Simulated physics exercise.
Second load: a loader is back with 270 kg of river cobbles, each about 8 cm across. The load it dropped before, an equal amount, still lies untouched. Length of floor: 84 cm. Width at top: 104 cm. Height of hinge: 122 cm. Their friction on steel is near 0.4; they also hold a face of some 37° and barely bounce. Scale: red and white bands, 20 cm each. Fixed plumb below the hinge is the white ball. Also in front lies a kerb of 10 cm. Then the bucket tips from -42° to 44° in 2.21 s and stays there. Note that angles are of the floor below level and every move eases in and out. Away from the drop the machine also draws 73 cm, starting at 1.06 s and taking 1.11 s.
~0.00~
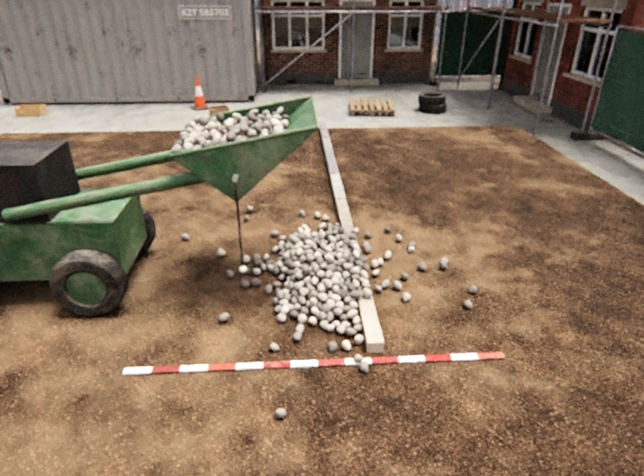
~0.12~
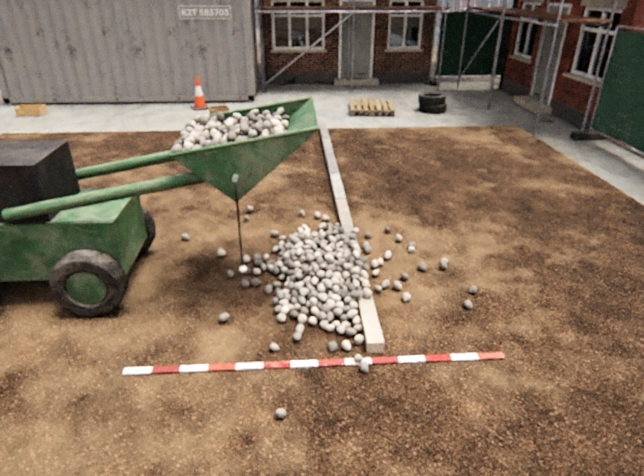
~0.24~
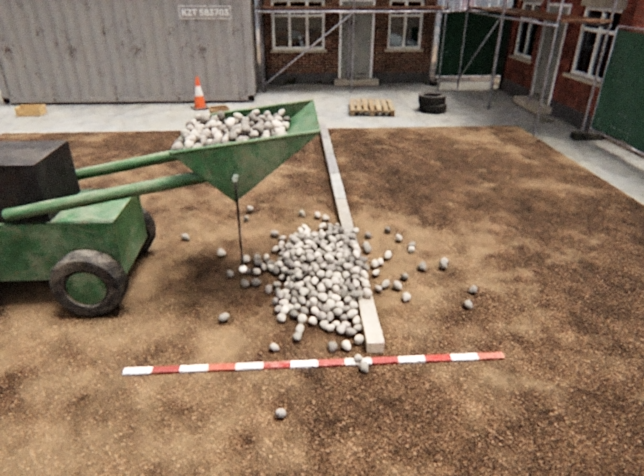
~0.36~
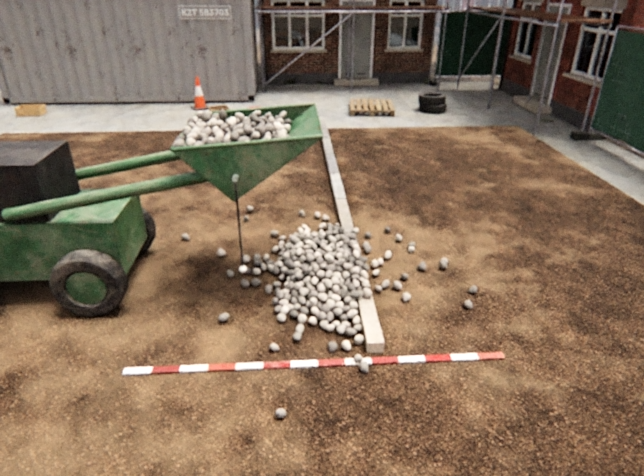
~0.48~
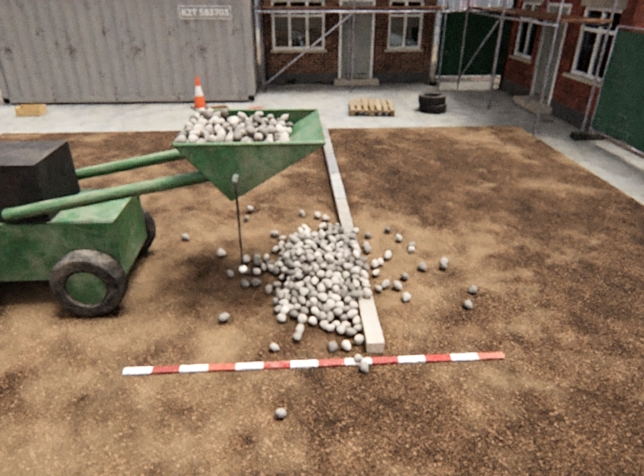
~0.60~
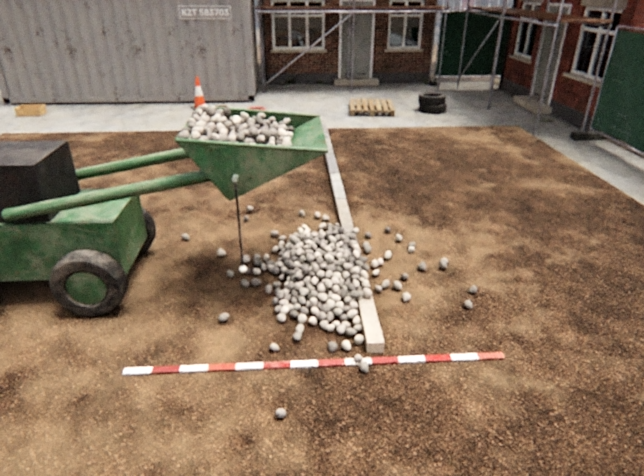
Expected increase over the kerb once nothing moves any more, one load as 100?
About 0 in every hundred.
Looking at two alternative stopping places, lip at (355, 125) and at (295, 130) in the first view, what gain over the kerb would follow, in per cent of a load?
Case one about 5 %, case two about 0 %.
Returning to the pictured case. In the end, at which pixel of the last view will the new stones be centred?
Near (260, 267).
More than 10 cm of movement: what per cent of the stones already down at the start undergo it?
Near 0 per cent, I reckon.
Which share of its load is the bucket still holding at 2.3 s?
It still holds about 5 per cent.
After 1.7 s the floor is at 31°; in per cent of one load, 72 in the bucket, 123 on this side of the kerb, 5 over the kerb; the foremost stones are at (432, 264).
After 2.3 s the floor is at 44°; in per cent of one load, 4 in the bucket, 192 on this side of the kerb, 5 over the kerb; the foremost stones are at (432, 264).
After 2.7 s the floor is at 44°; in per cent of one load, 0 in the bucket, 195 on this side of the kerb, 5 over the kerb; the foremost stones are at (432, 264).
After 5.1 s the floor is at 44°; in per cent of one load, 0 in the bucket, 195 on this side of the kerb, 5 over the kerb; the foremost stones are at (432, 264). Net gain over the kerb, 0.
